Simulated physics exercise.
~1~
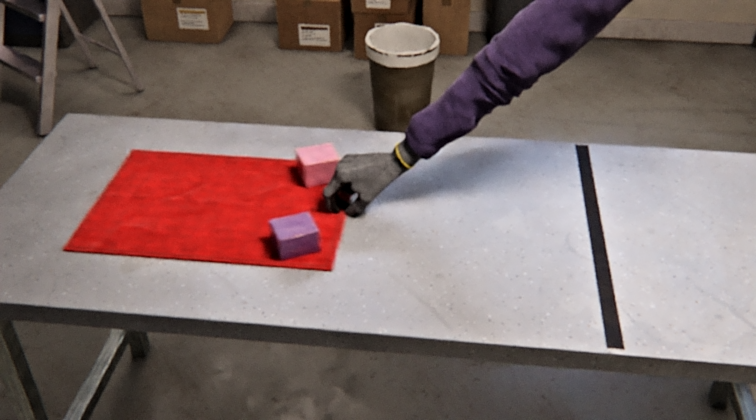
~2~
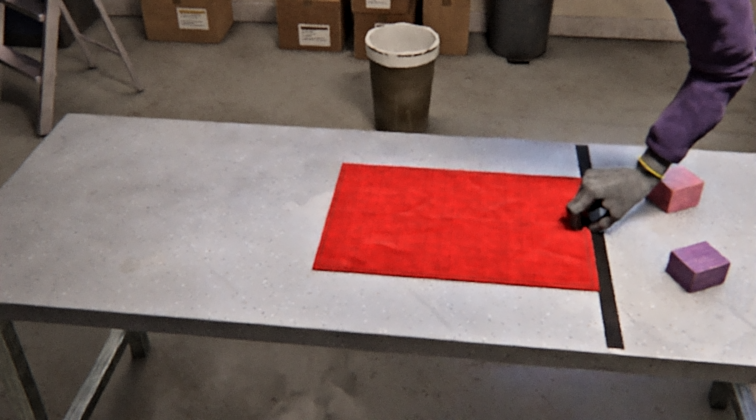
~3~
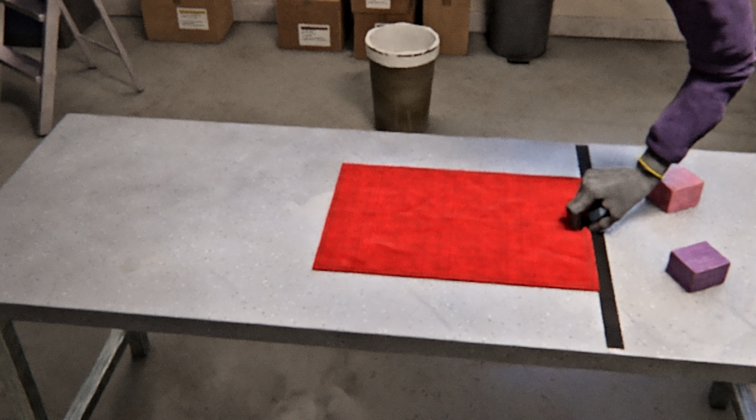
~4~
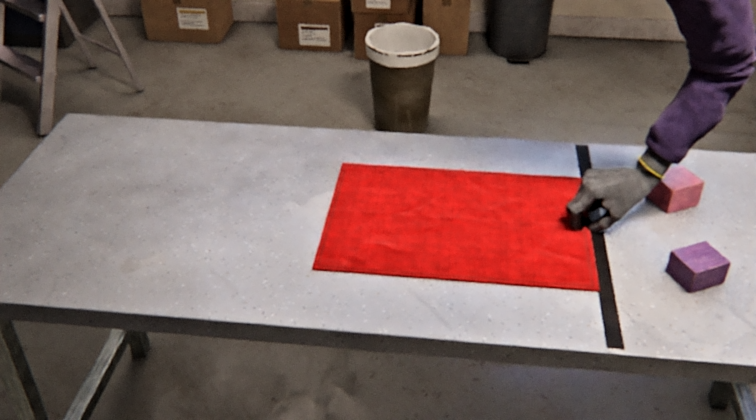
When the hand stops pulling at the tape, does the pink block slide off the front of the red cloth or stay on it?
The pink block shoots off the front of the cloth and ends up on the table beyond the tape. The purple block slides clear of the cloth too.
A red cloth lies flat on the left part of a pale grey table, seen from slightly above in a room with boxes and a bin behind. A pink block and a purple block sit near its right edge, and a gloved hand on a purple-sleeved arm grips that edge. The hand pulls the cloth a long way right, towards a black strip of tape, and stops with its leading edge at the tape. Both blocks carry on past it and leave the cloth. They end up resting on the bare table beyond the tape, while the hand stays on the cloth.
